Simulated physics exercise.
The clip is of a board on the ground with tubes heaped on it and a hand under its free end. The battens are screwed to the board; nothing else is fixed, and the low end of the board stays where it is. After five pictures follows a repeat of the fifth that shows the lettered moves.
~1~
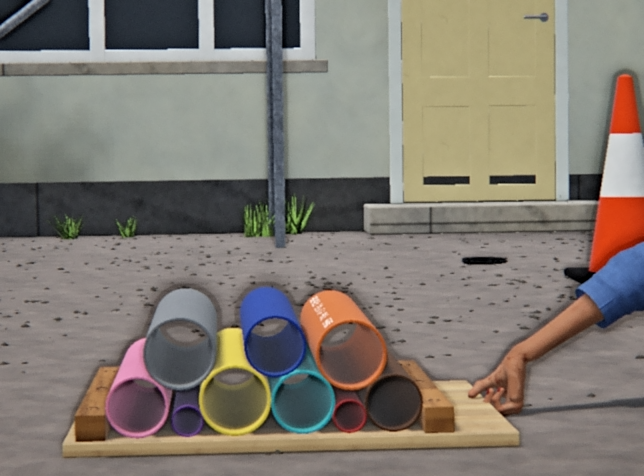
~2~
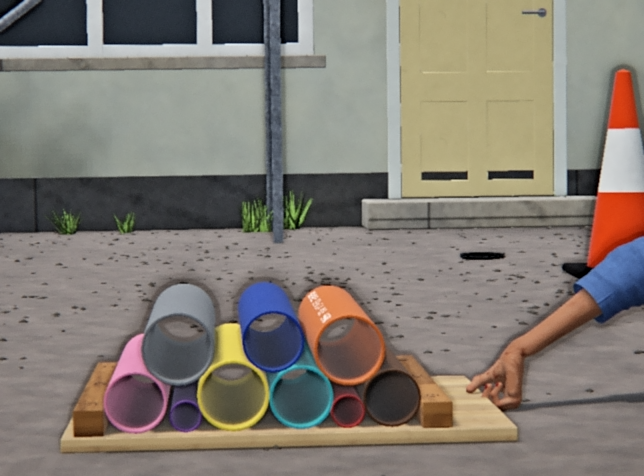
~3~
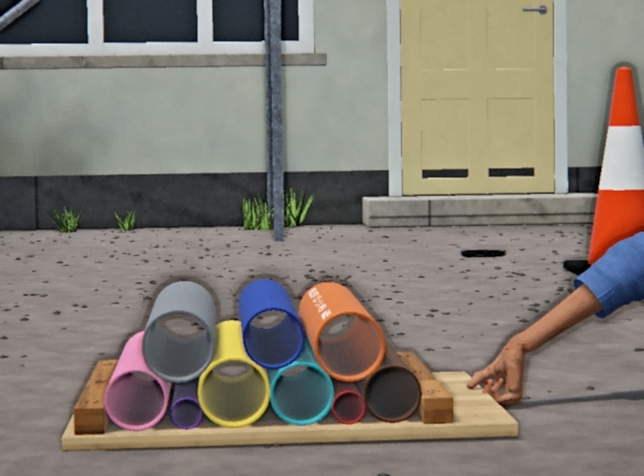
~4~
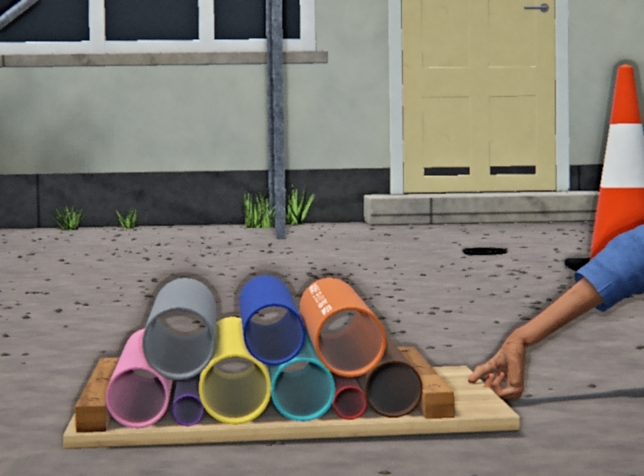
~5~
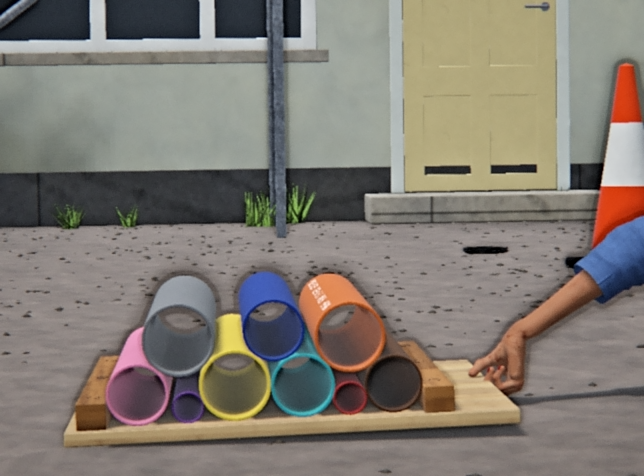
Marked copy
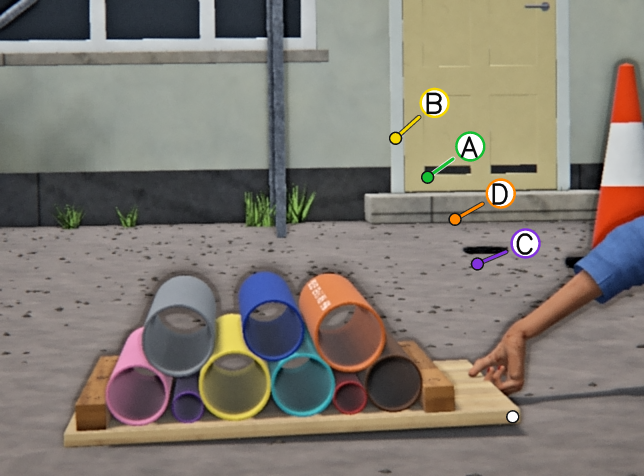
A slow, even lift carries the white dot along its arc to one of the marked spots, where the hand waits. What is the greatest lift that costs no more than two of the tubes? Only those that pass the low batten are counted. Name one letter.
Lift it to B and no more.
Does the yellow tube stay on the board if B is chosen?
Yes.
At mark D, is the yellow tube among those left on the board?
Yes, with D.
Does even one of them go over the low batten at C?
No.
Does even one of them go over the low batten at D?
No, at D.
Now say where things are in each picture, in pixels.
Turquoise tube (303, 403); red tube (350, 416); brown tube (394, 403), in the first frame.
Brown tube (392, 398); orange tube (350, 350), in the second frame.
Board (285, 395); red tube (349, 408); brown tube (393, 394); yellow tube (234, 392), in the third frame.
Board (286, 391); pink tube (137, 397); purple tube (188, 411), in the fourth frame.
Board (286, 387); pink tube (137, 395); purple tube (188, 408), in the fifth frame.
On the marked copy, A at (428, 177); B at (396, 139); C at (477, 264); D at (455, 219); the white dot at (513, 417).
Following B. Soon after the start, board at 21°.
Later, board at 40°.
In the end, board at 41°, two over the low batten (grey, blue).
As for the rest, A none over the low batten; C none over the low batten; D none over the low batten.
